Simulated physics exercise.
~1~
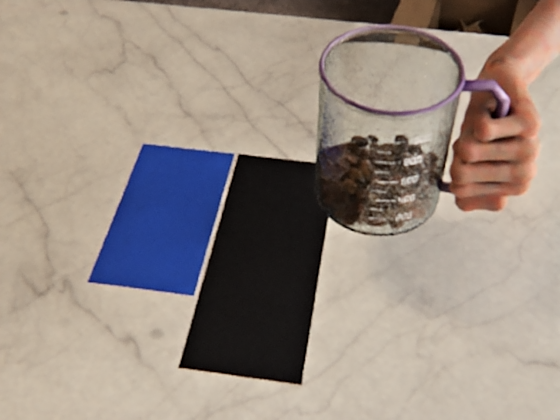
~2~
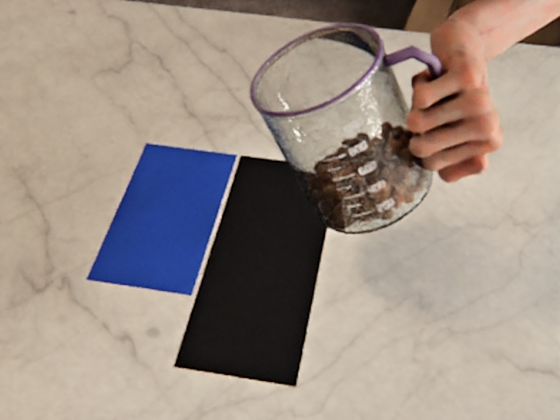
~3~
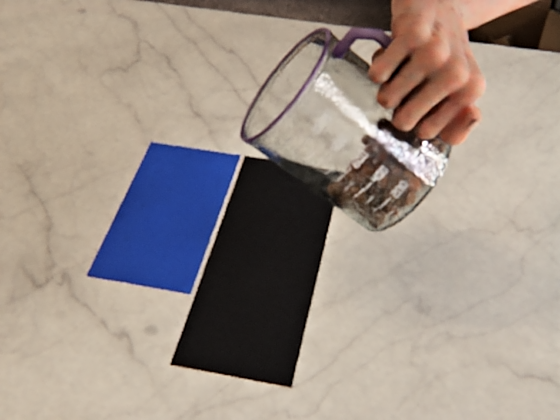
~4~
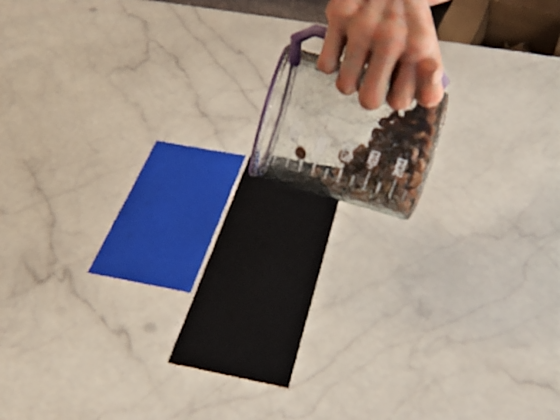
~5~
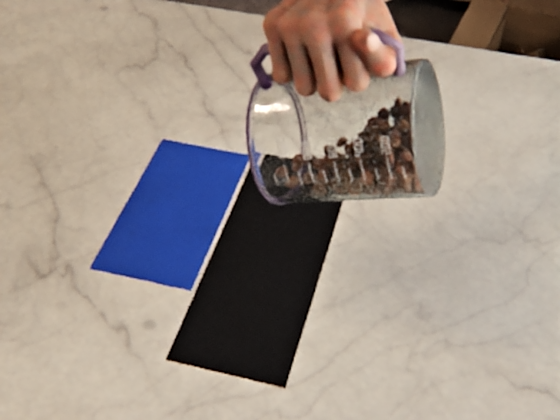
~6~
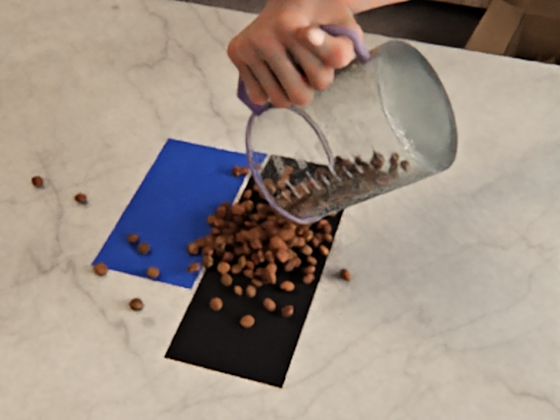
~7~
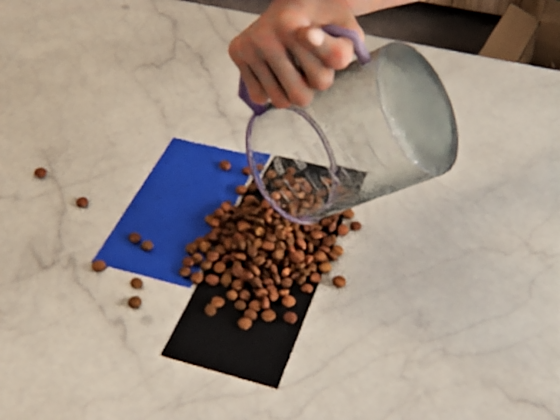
Hand tipping a clear jug of brown kibble leftward, pouring a pile mostly onto a black mat, some on the blue mat.
